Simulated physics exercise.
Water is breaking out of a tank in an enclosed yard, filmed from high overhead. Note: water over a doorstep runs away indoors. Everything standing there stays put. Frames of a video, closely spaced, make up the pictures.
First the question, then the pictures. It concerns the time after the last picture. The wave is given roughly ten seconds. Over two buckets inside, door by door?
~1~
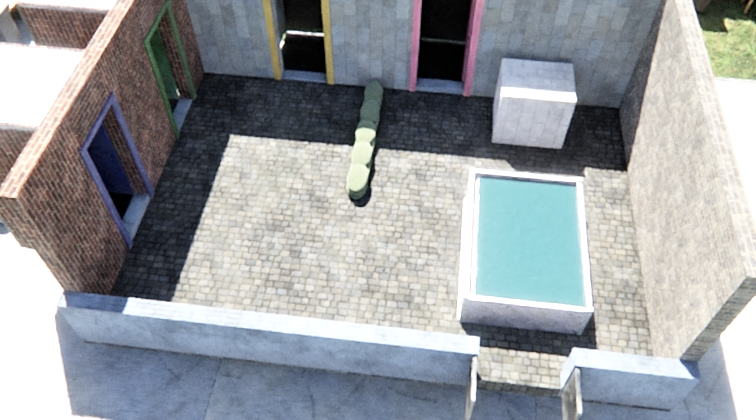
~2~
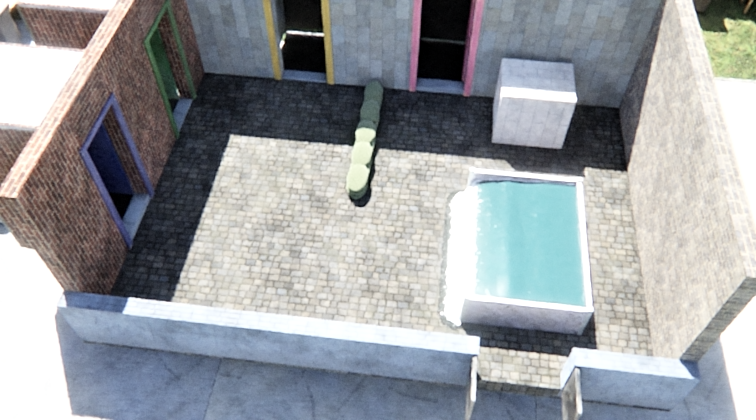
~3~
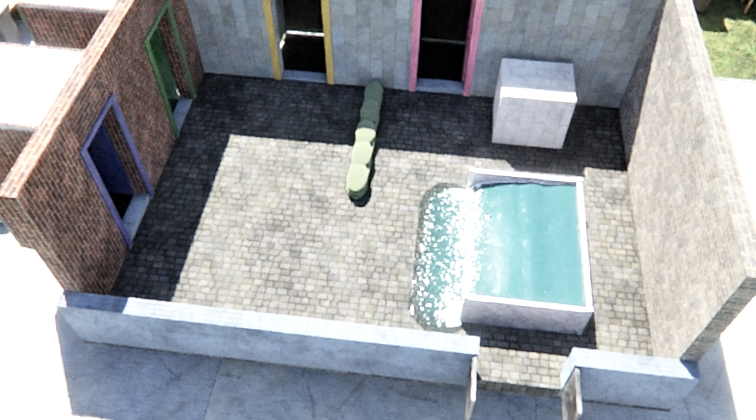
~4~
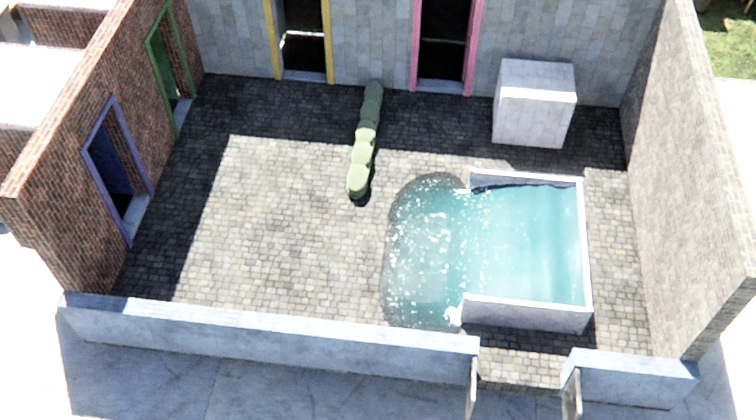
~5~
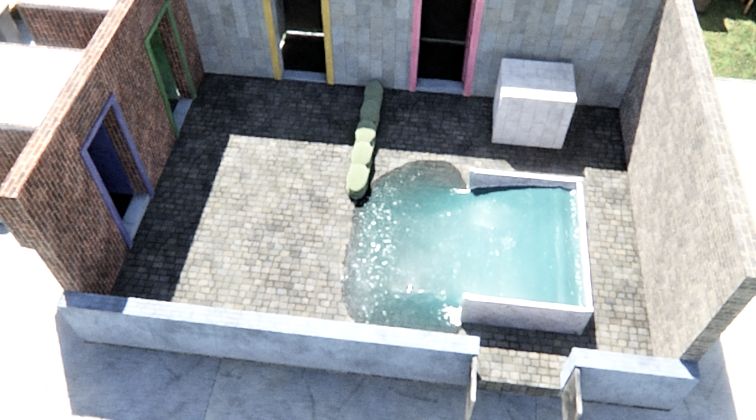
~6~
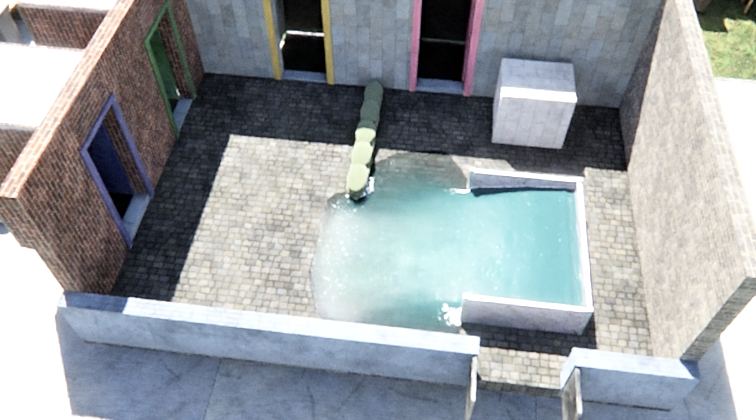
Result: Most likely the green door gets too much water; most likely the pink door gets two buckets or less; most likely the blue door gets too much water; most likely the yellow door gets too much water.
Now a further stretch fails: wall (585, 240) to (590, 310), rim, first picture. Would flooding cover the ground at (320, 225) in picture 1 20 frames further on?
At that place: No water.
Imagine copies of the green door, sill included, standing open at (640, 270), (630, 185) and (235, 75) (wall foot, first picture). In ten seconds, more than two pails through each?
Result, in listed order - doesn't reach the limit, doesn't reach the limit, gets past the limit.
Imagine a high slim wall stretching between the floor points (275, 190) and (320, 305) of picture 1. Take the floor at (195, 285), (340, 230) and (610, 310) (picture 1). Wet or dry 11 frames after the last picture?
Taking the points in turn, they are inundated, inundated and high and dry.
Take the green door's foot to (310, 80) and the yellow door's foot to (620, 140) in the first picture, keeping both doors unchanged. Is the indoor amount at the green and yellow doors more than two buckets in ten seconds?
Finding - green door breaks the limit, yellow door is safe.
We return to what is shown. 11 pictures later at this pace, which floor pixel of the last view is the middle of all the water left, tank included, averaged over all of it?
Around pixel (364, 248) of the last picture.
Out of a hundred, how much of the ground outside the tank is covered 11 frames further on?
Roughly 50 per cent.
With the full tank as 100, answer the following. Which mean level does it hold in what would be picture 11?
44 percent or thereabouts.
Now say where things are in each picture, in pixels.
The open tank at (526, 238) is whole and still, in the first frame.
Water pours out at (468, 247) and has run to (457, 325), in the second frame.
Water pours out at (468, 248) and has run to (428, 326), in the third frame.
Water pours out at (468, 249) and has run to a hidden place, in the fourth frame.
The front is at (357, 318), out from the gap at (468, 249), in the fifth frame.
Water pours out at (468, 249) and has run to (325, 310), in the sixth frame.
A moment on, water covers 35 % of the floor; the green door not reached, the pink door not reached, the blue door not reached, the yellow door not reached.
Next, water covers 50 % of the floor; the green door not reached, the pink door wet at the sill, nothing in, the blue door under two buckets in, the yellow door not reached.
Then, water covers 60 % of the floor; the green door wet at the sill, nothing in, the pink door under two buckets in, the blue door over two buckets in, the yellow door wet at the sill, nothing in.
Later, water covers 75 % of the floor; the green door under two buckets in, the pink door under two buckets in, the blue door far over two buckets in, the yellow door under two buckets in.
In the end, water covers 90 % of the floor; the green door over two buckets in, the pink door under two buckets in, the blue door far over two buckets in, the yellow door far over two buckets in.
